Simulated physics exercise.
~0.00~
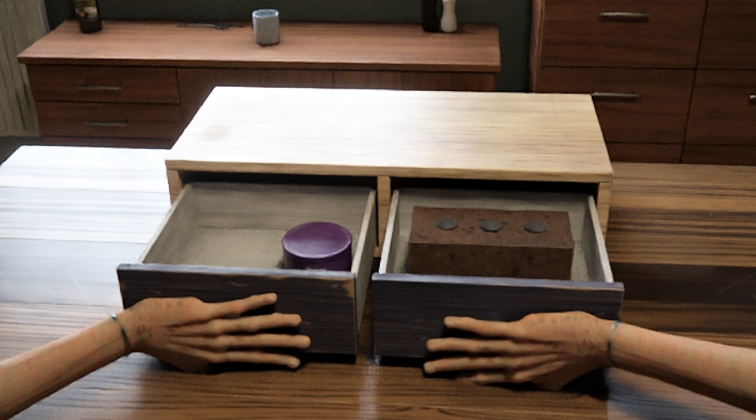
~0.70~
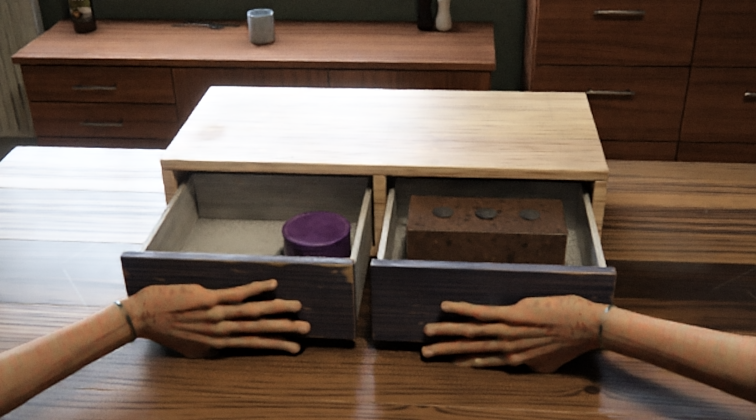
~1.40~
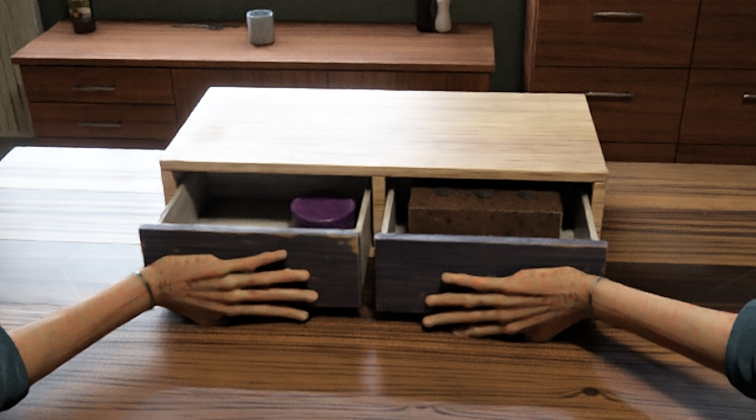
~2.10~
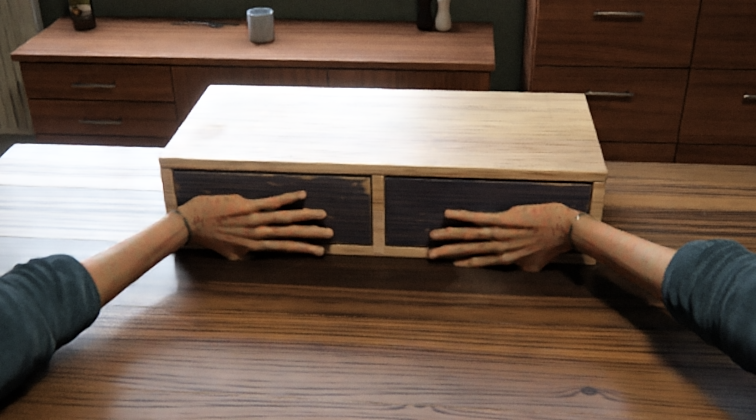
The footage shows two hands resting on the fronts of two open drawers in a wooden chest, the left holding a purple tub and the right a brown brick. The hands slowly push both drawers inward together until they sit closed, hiding the contents.
